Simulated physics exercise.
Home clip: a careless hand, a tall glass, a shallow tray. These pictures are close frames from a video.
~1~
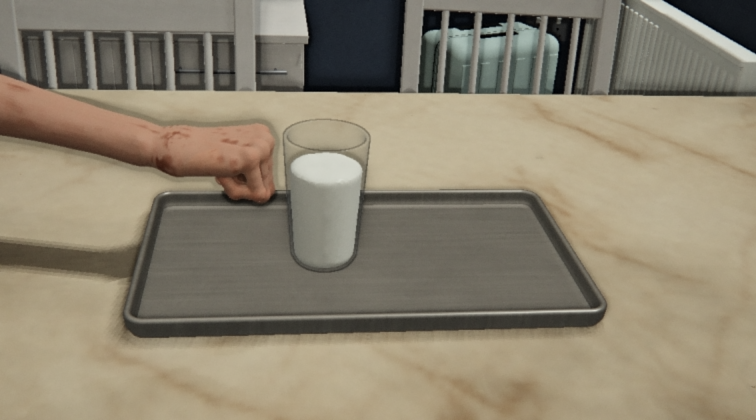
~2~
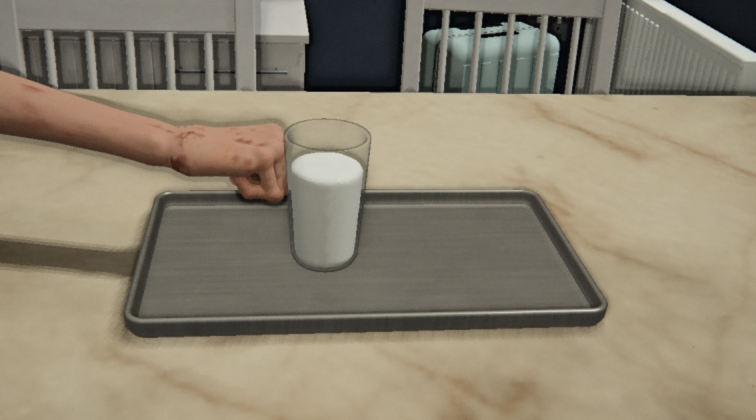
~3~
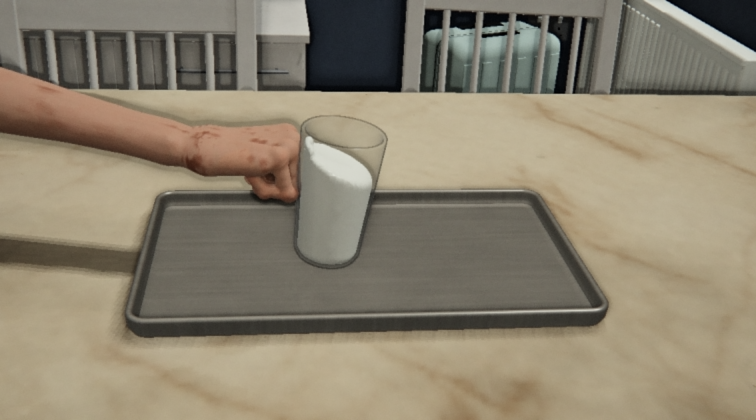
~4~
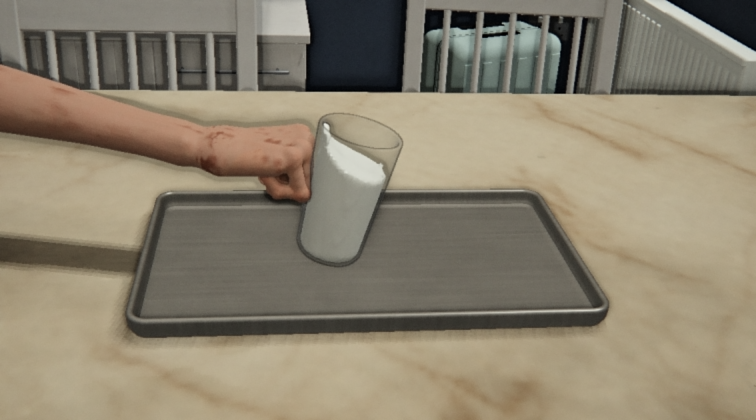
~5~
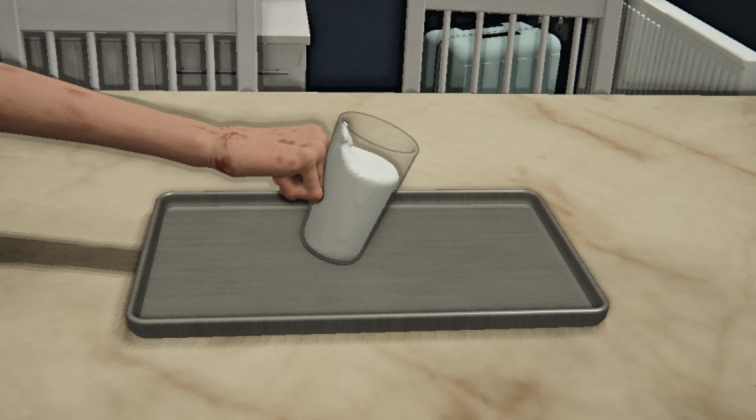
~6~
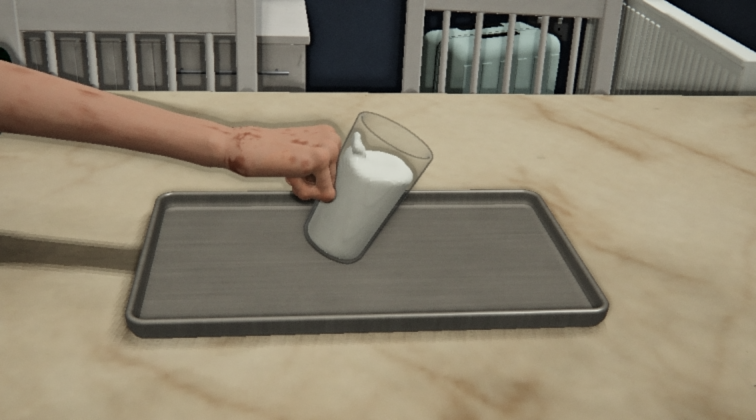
A hand reached in from the left and pushed against a tall glass of milk on a shallow gray tray, and the glass tilted steadily to the right while the milk sloshed inside.
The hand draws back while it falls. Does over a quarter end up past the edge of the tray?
Yes. Most likely the tray will catch under three quarters.
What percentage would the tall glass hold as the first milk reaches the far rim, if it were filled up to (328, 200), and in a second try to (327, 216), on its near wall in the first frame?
80 % and 80 %.
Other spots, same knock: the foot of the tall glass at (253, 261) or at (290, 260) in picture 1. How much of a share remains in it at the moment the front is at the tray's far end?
In order, some 70 and 65 per cent.
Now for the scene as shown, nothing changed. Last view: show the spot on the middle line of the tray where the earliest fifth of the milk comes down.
Touchdown, mid-line: Approx. (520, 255).
A moment on, the tall glass is falling and 98 per cent is in the glass, 0 on the tray and 2 above or beyond its rim.
Next, the tall glass lies on its side and 64 per cent is in the glass, 16 on the tray and 20 above or beyond its rim.
Then the tall glass lies on its side and 35 per cent is in the glass, 34 on the tray and 31 above or beyond its rim.
Later the tall glass lies on its side and 19 per cent is in the glass, 46 on the tray and 35 above or beyond its rim.
In the end 65 per cent is held by tray and glass, 35 is off the tray.
